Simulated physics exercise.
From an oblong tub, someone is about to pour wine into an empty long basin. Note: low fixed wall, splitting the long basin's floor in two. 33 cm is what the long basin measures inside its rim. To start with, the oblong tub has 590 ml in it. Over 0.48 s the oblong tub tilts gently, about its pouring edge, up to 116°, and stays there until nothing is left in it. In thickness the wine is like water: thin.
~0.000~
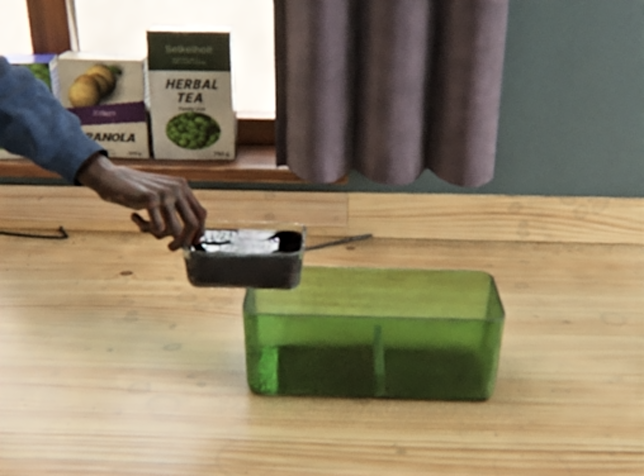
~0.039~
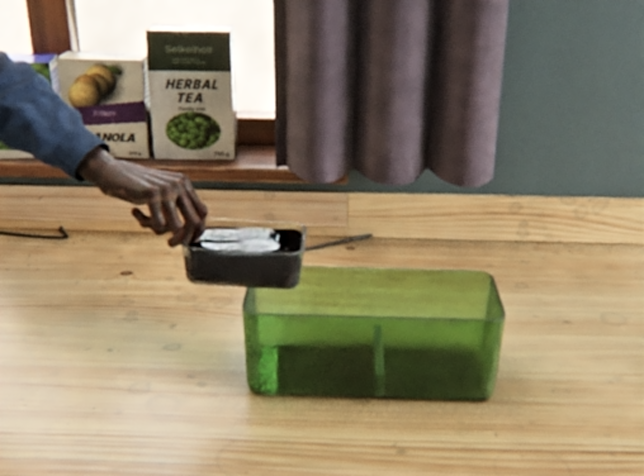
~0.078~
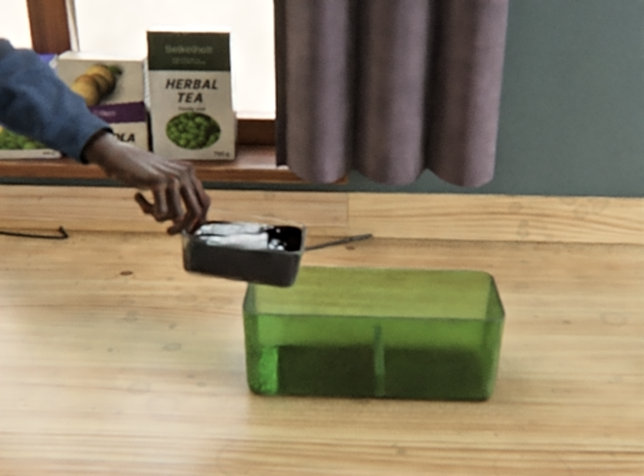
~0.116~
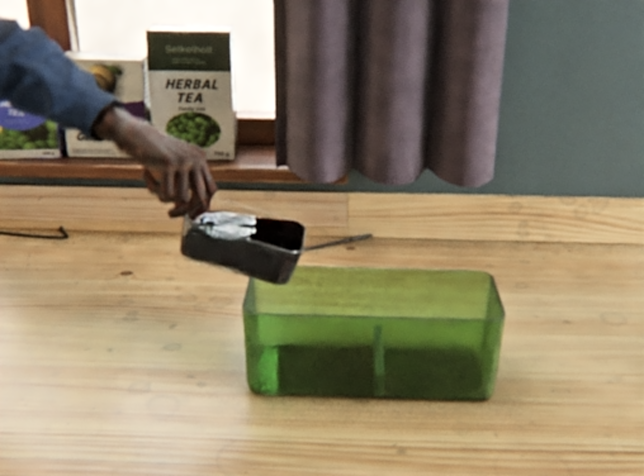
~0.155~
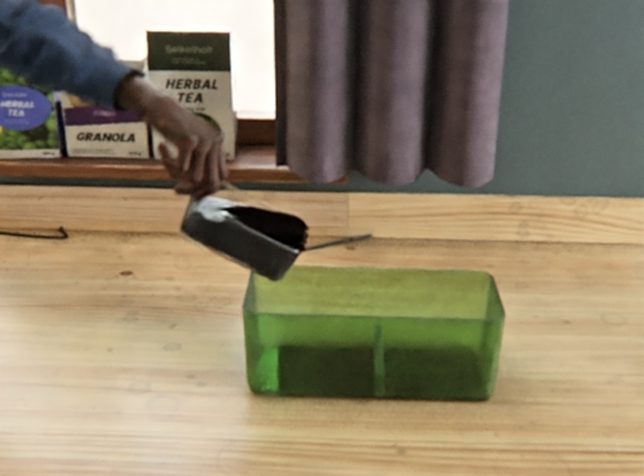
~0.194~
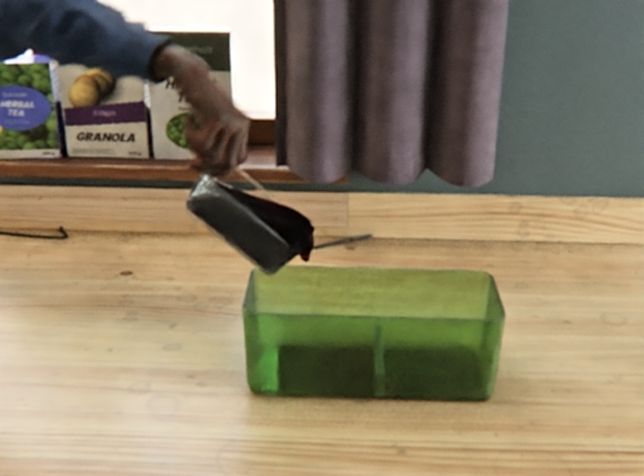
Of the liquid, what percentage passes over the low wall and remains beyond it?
The far part has about 48 per cent.
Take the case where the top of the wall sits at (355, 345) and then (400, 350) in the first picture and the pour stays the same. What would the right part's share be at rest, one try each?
First 70, then 15 per cent.
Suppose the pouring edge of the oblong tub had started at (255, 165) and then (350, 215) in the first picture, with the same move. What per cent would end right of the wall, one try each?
Respectively about 20 and 65 percent.
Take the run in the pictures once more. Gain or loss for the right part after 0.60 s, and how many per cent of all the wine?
Looks like it went downward, around 12 per cent.
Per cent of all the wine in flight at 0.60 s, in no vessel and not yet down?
I'd put it at about 7 per cent of the liquid.
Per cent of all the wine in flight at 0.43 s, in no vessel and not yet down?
About 54 per cent.
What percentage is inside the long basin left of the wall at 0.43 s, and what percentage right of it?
About 32 left, 3 right.
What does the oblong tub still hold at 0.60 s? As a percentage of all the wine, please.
Close to 0 in a hundred.
After 0.43 s the tilt is 113° and 12 per cent is still to pour, 31 is left of the wall and 3 right of it.
After 0.60 s the tilt is 116° and 0 per cent is still to pour, 34 is left of the wall and 59 right of it.
After 0.78 s the tilt is 116° and 0 per cent is still to pour, 37 is left of the wall and 38 right of it.
After 0.98 s the tilt is 116° and 0 per cent is still to pour, 43 is left of the wall and 50 right of it.
In the end 46 per cent lies left of the wall, 48 right of it and 6 outside.
